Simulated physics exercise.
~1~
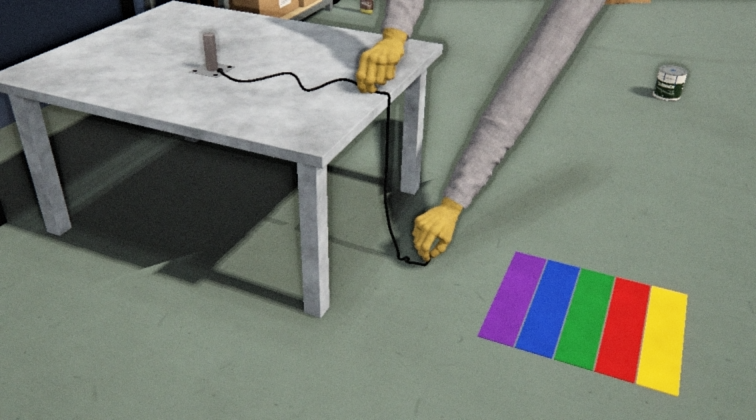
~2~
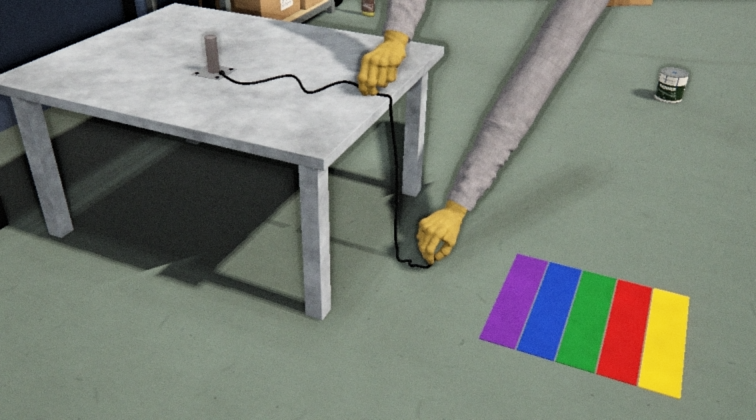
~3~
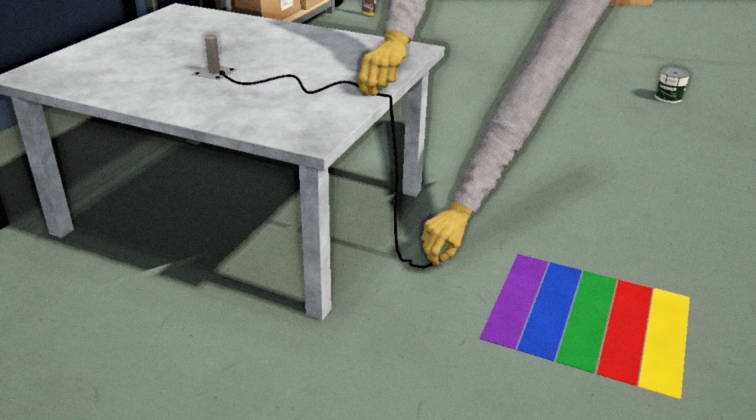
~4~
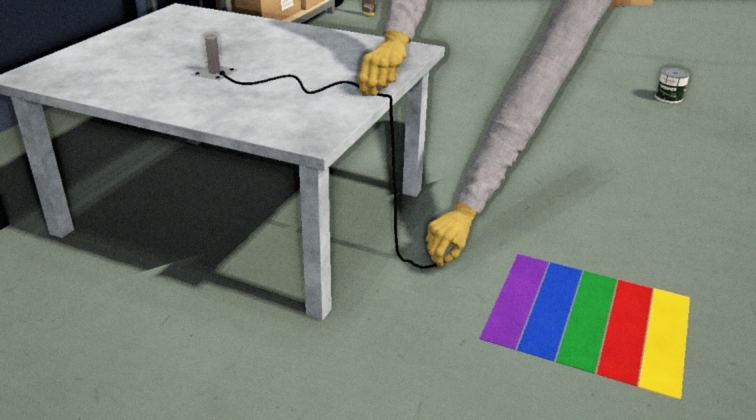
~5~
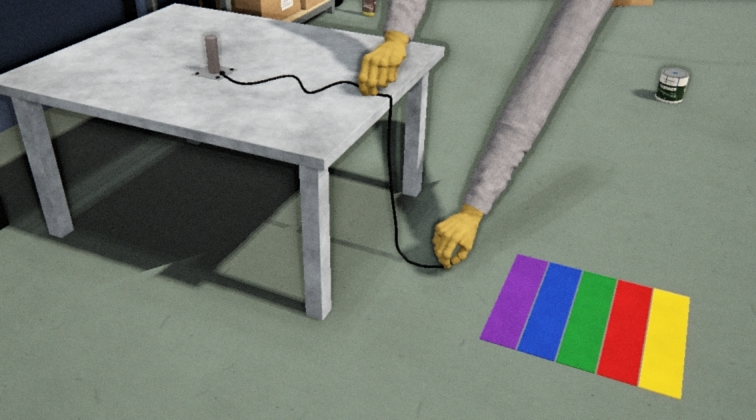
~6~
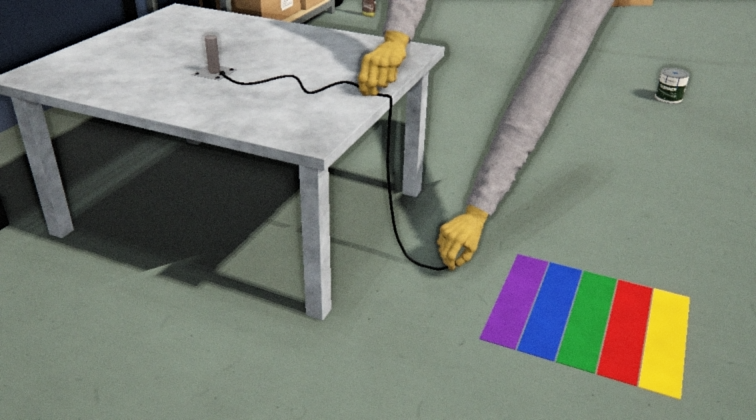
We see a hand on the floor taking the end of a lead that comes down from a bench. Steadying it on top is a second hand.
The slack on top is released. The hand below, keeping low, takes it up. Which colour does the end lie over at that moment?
It lies over red.
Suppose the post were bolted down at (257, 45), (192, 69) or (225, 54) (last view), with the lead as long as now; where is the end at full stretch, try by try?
Try by try: (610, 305), (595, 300) and (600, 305).
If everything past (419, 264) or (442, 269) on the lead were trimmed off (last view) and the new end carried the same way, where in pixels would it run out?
First try: Near (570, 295). Second try: Near (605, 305).
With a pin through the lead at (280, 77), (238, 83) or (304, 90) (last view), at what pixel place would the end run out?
Try by try, around (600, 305), (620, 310) and (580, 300).
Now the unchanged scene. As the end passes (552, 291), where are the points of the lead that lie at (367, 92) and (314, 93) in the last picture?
First point (397, 140), second point (355, 93).
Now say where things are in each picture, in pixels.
End (429, 256); purple (503, 324); blue (539, 335); green (578, 346); red (618, 357); yellow (659, 370), in the first picture.
End (434, 259); lead through (240, 83) (300, 82) (346, 82) (391, 117) (397, 189) (397, 248), in the second picture.
End (439, 260), in the third picture.
End (443, 262); lead through (241, 84) (300, 83) (346, 82) (391, 117) (395, 189) (397, 248), in the fourth picture.
End (450, 264), in the fifth picture.
End (455, 265); lead through (241, 84) (300, 83) (346, 82) (390, 117) (389, 187) (403, 249), in the sixth picture.
A little later, end near (552, 291); over blue.
Next, end near (600, 304); over green.
When it is tight, end near (629, 312); over red. The red one.
